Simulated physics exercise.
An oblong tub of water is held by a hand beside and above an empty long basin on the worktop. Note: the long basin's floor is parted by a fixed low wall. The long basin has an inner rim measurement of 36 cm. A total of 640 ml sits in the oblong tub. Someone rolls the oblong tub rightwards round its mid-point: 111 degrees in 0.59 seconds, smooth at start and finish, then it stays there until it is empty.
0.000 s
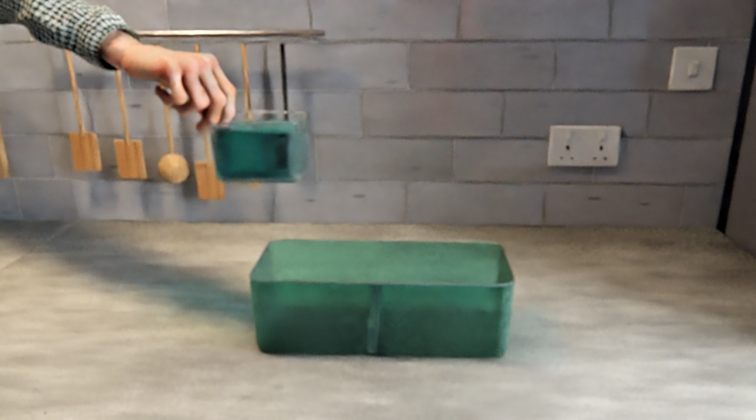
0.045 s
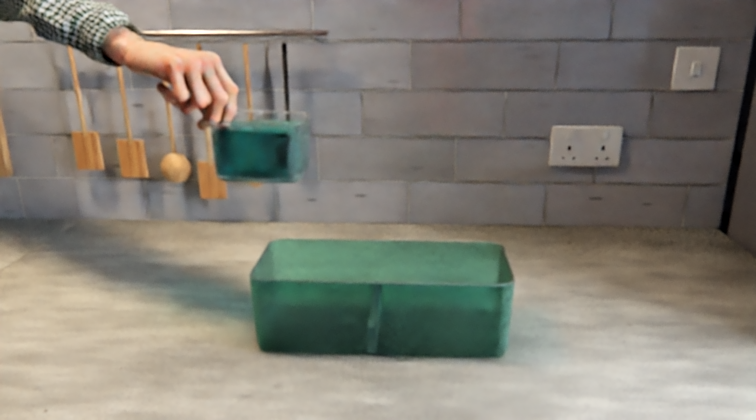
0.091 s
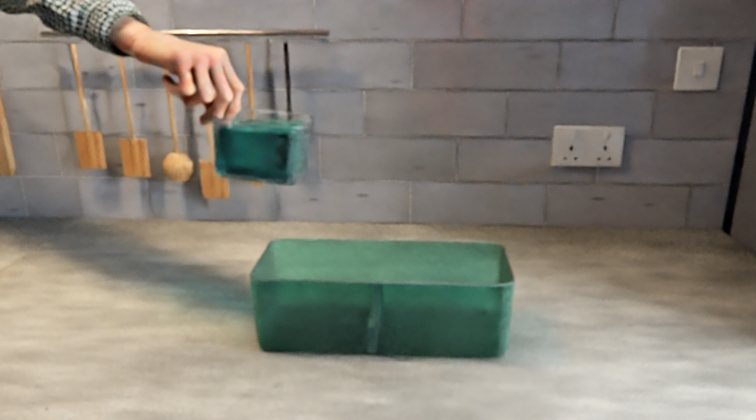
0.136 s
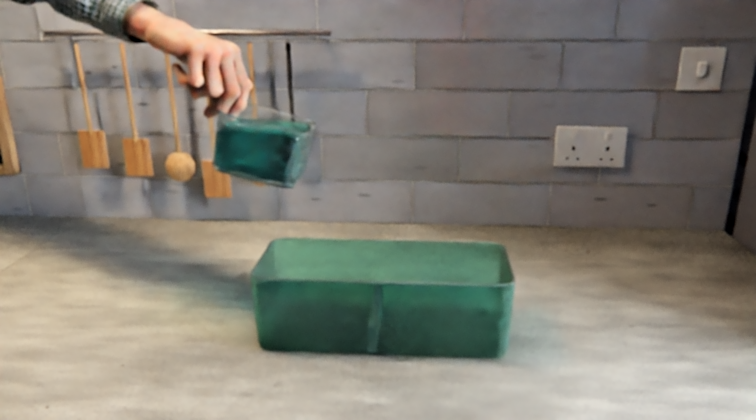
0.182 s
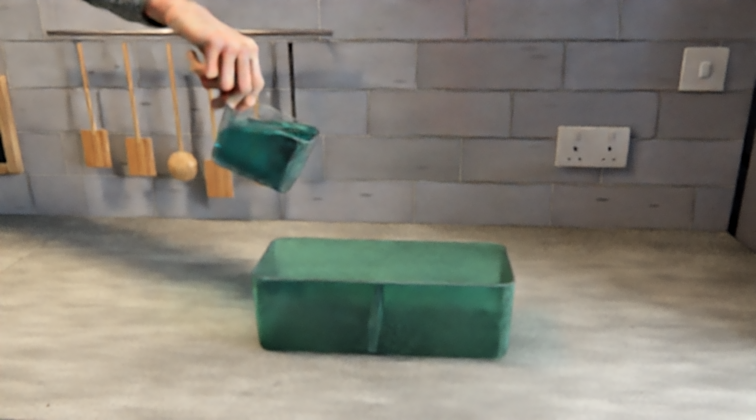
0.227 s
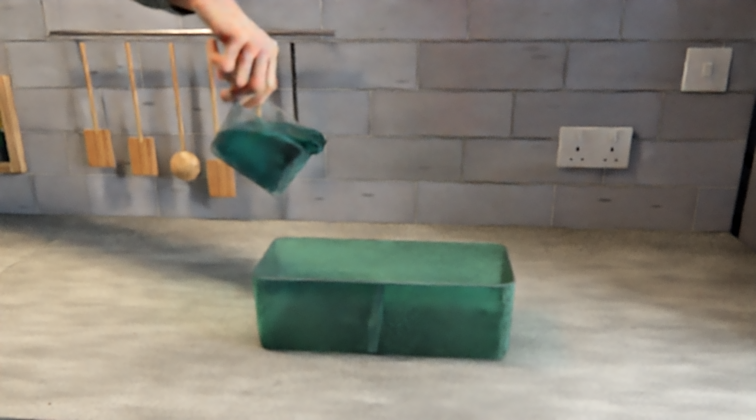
A hand held a small clear tub of dark green liquid above and to the left of a long green basin on a worktop, then gradually tilted the tub rightwards, slowly at first.
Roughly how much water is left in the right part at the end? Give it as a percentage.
Roughly 23 per cent is left in the right part.
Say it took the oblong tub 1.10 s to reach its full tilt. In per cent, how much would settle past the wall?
Then you'd be looking at around 45 in a hundred.
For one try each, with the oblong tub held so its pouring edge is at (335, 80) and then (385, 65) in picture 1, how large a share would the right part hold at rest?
The first try gives around 80 percent, the second around 80 percent.
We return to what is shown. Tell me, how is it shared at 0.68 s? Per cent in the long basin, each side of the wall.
Around 70 percent on the left and 20 on the right.
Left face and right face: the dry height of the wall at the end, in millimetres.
About 20 mm left, about 36 mm right.
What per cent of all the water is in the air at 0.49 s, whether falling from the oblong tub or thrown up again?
My guess is roughly 48 %.
After 0.49 s the tilt is 103° and 25 per cent is still to pour, 19 is left of the wall and 8 right of it.
After 0.68 s the tilt is 111° and 3 per cent is still to pour, 70 is left of the wall and 19 right of it.
After 0.87 s the tilt is 111° and 0 per cent is still to pour, 73 is left of the wall and 22 right of it.
After 1.09 s the tilt is 111° and 0 per cent is still to pour, 75 is left of the wall and 23 right of it.
In the end 74 per cent lies left of the wall, 23 right of it and 3 outside.
